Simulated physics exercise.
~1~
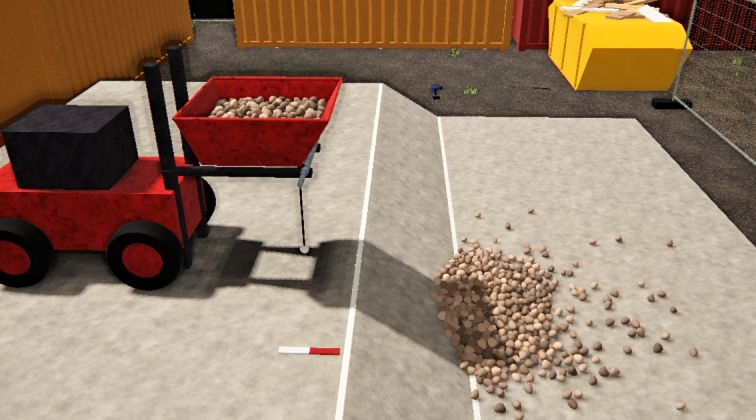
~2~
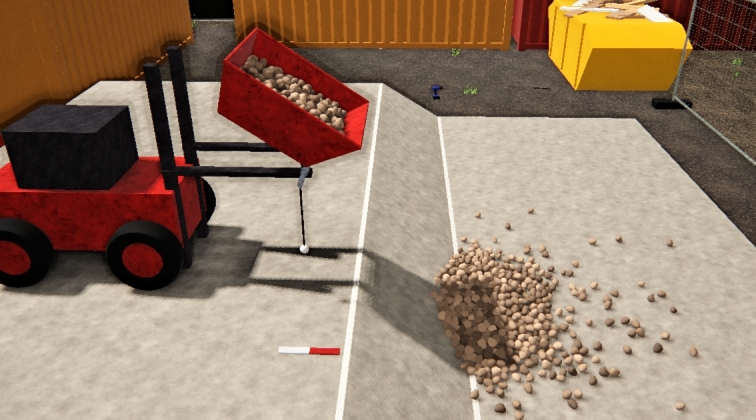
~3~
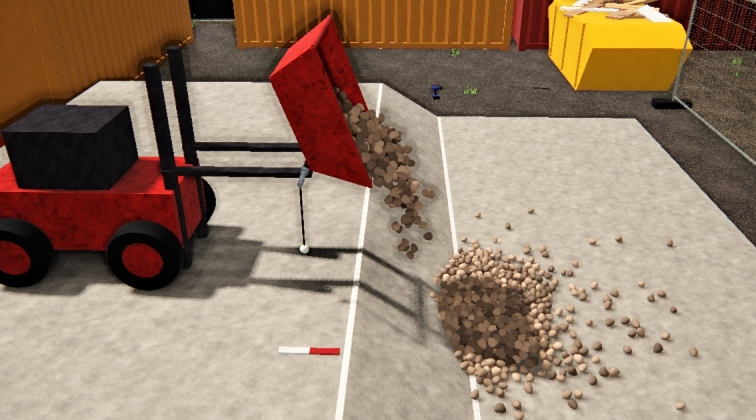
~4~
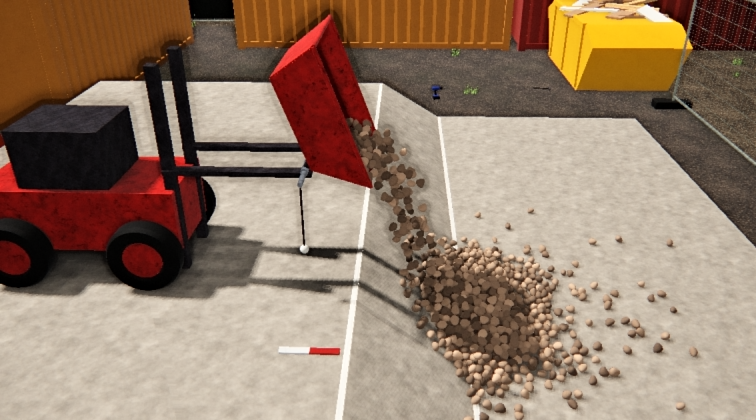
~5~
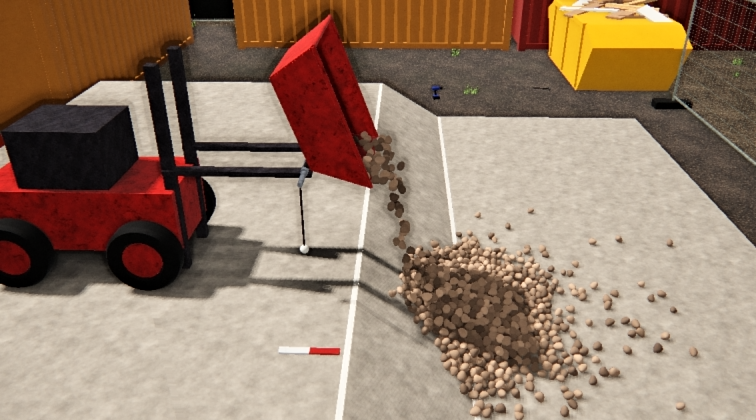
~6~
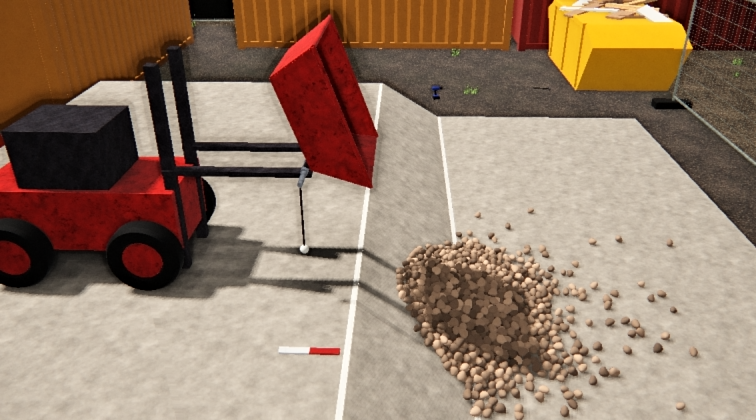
A red forklift's skip tips right and empties its stones onto the pile below.
